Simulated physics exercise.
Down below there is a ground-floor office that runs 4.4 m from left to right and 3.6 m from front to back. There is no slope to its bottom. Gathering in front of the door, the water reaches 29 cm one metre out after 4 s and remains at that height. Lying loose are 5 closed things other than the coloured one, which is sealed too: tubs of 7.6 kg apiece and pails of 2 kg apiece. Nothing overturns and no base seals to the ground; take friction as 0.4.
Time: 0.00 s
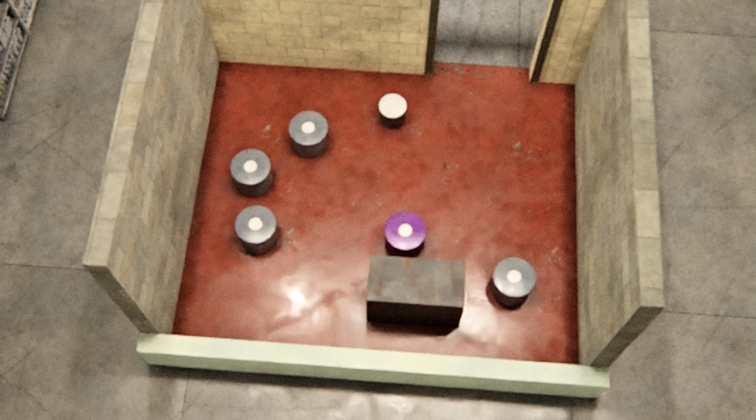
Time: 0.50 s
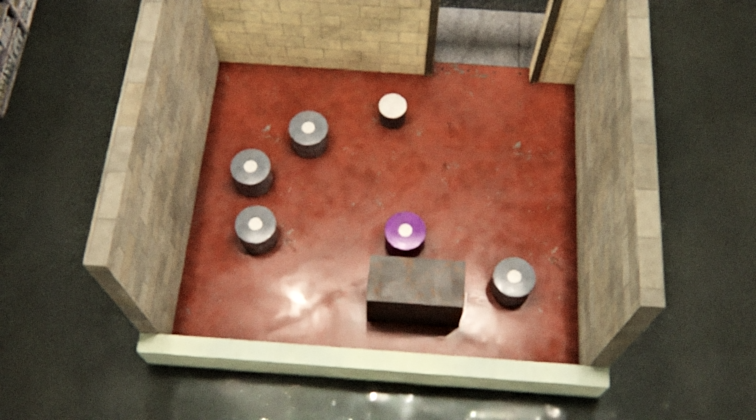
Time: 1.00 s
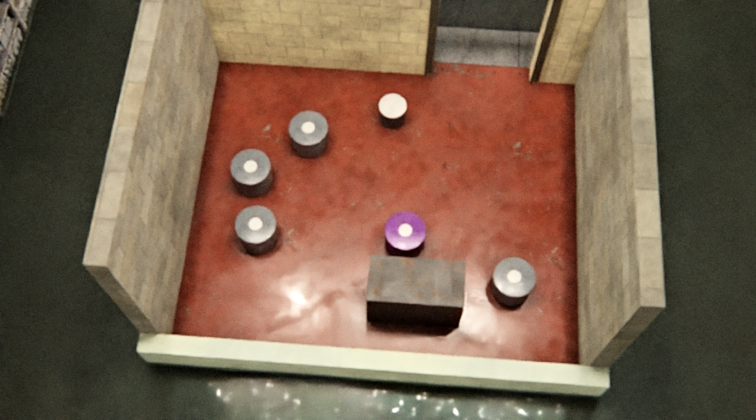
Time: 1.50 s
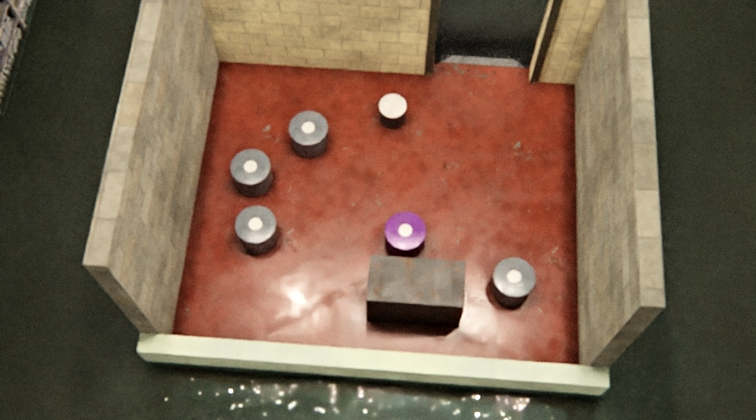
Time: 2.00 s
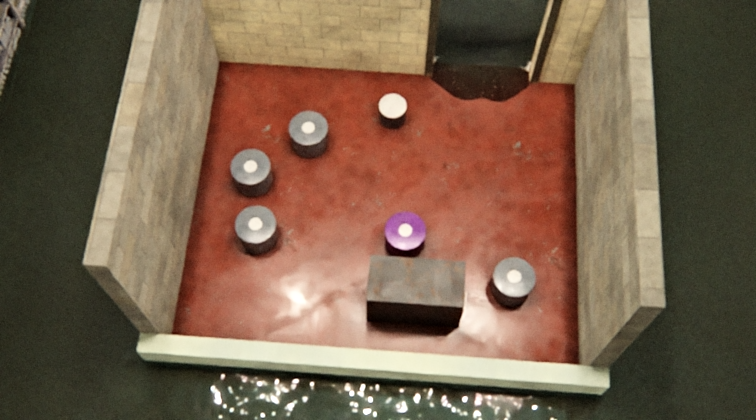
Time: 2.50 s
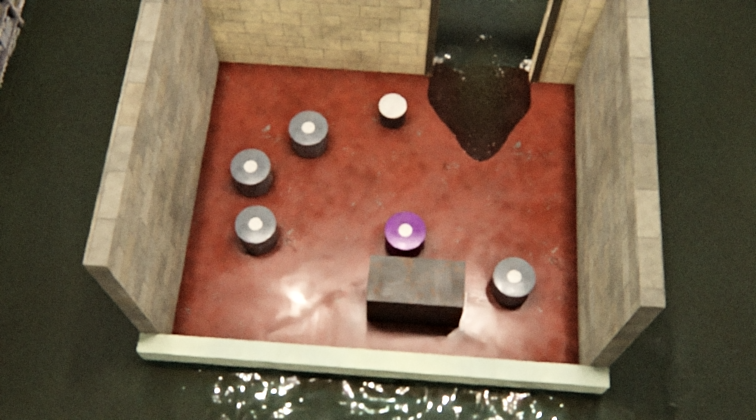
A walled room with a red floor, open at the front behind a low pale sill, is seen from high above by a still camera. Four grey tubs, a small white-topped pail and a purple tub stand around a dark block, with a doorway at the back right. Dark water spreads over the ground outside, then enters through the doorway in a pointed tongue, while the objects stay still.
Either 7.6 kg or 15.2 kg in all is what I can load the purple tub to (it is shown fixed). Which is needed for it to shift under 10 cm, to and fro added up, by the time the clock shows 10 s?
The heavier weight still falls short.
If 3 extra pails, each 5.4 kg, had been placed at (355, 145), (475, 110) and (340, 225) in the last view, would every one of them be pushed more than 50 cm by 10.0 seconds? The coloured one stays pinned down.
Order as asked: Stays within / goes beyond / goes beyond.
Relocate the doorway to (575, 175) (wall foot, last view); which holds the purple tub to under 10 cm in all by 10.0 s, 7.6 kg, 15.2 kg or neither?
There both choices fail.
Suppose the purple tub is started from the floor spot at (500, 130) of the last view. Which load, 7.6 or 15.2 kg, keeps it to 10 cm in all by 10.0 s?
Note: None OK.
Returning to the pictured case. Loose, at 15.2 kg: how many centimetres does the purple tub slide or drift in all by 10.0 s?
Total distance: Near 400 cm.
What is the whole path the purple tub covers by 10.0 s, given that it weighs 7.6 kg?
I'd say roughly 400 centimetres in all.
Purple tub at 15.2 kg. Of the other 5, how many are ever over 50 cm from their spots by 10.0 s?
Count: 3.
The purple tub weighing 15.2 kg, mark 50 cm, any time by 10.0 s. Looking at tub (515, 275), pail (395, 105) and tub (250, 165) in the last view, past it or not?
Reading the three in turn gives surpassed, not surpassed and surpassed.
After 3.5 s the purple tub would be 0 cm from its start with 7.6 kg and 0 cm from its start with 15.2 kg; 1 cm of water round it then.
After 4.5 s the purple tub would be 26 cm from its start with 7.6 kg and 4 cm from its start with 15.2 kg; 6 cm of water round it then.
After 7.0 s the purple tub would be 246 cm from its start with 7.6 kg and 169 cm from its start with 15.2 kg; 7 cm of water round it then.
After 10.0 s the purple tub would be 191 cm from its start with 7.6 kg and 241 cm from its start with 15.2 kg; 11 cm of water round it then.
